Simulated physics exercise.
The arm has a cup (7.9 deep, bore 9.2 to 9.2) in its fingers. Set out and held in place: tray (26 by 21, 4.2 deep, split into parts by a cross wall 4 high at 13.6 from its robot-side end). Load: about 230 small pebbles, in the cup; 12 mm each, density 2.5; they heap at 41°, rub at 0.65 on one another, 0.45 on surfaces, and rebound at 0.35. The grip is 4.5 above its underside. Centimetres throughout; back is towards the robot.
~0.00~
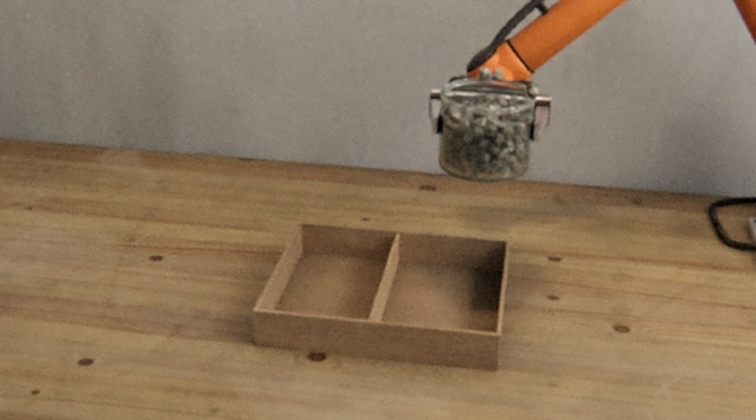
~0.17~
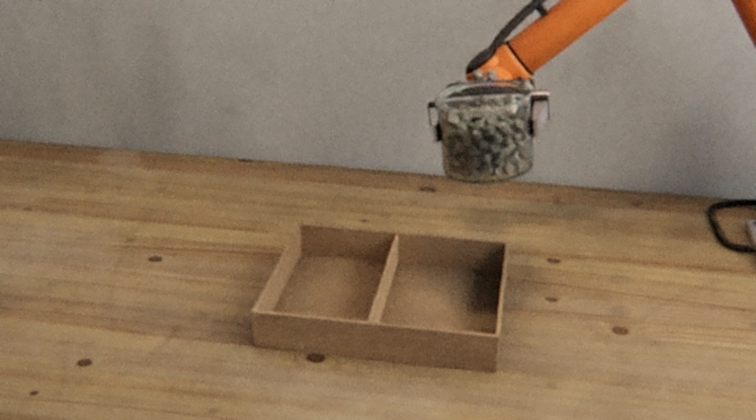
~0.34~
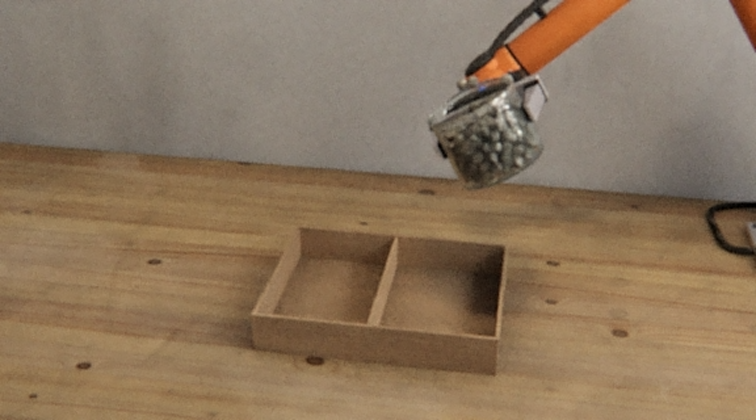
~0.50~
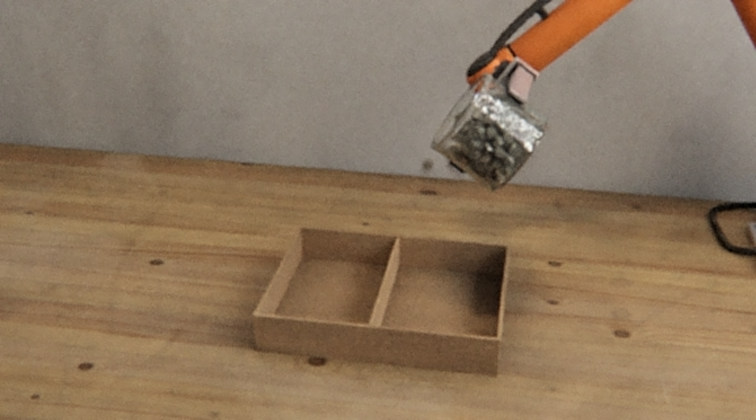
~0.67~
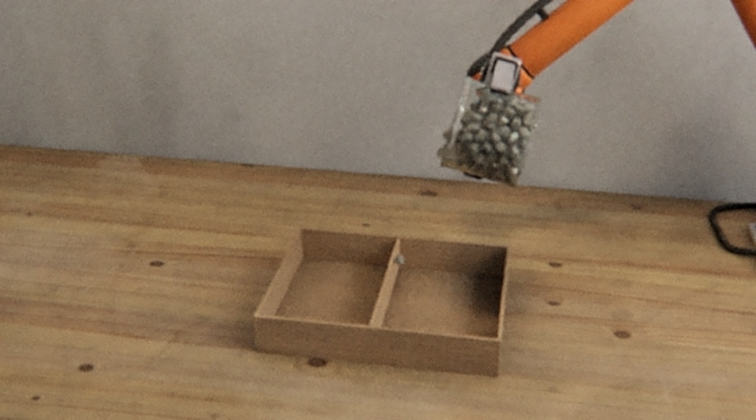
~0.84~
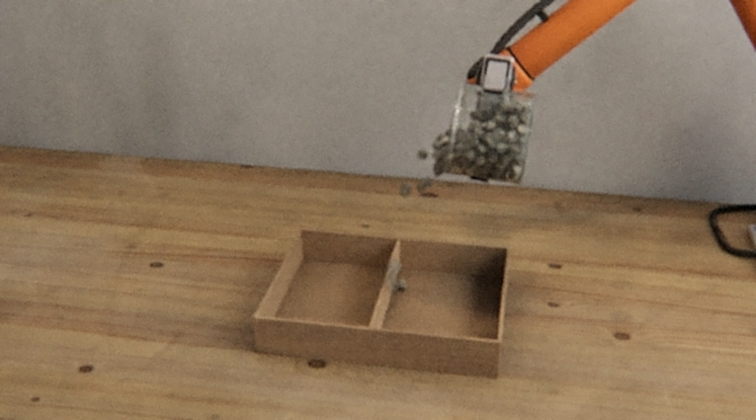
Over a wooden table with a divided brown tray on it, an orange robot arm tilted a clear cup of small pebbles further and further to the left, and a few pebbles dropped out.
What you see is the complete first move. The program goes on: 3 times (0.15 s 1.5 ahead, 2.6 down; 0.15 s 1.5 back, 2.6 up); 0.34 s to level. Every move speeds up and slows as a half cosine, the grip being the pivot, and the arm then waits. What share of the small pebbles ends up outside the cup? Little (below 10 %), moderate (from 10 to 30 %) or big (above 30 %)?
Share outside the cup: Moderate (from 10 to 30 %).
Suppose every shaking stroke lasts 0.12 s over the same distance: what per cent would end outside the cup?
It would be near 25 per cent.
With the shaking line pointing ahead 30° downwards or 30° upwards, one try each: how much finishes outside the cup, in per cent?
About 35 and 55 per cent.
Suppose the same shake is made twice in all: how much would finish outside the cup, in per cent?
In that case some 15 per cent.
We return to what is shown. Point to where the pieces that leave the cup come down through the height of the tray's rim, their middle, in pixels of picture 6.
Around (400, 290).
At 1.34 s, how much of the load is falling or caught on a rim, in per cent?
Roughly 0 per cent.
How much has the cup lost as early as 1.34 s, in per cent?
Some 15 per cent.
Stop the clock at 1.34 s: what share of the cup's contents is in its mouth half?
Some 35 per cent.
By 1.34 s, tilted 85° forward, highest piece 25 above the table; 195 in the cup, 29 in the robot-side part, 7 in the far-side part.
By 1.83 s, tilted 71° forward, highest piece 26 above the table; 194 in the cup, 30 in the robot-side part, 7 in the far-side part.
By 2.28 s, level, highest piece 27 above the table; 194 in the cup, 30 in the robot-side part, 7 in the far-side part.
By 3.33 s, level, highest piece 27 above the table; 194 in the cup, 30 in the robot-side part, 7 in the far-side part.
Final count, 194 in the cup, 30 in the robot-side part, 7 in the far-side part. That is 16 % outside the cup.
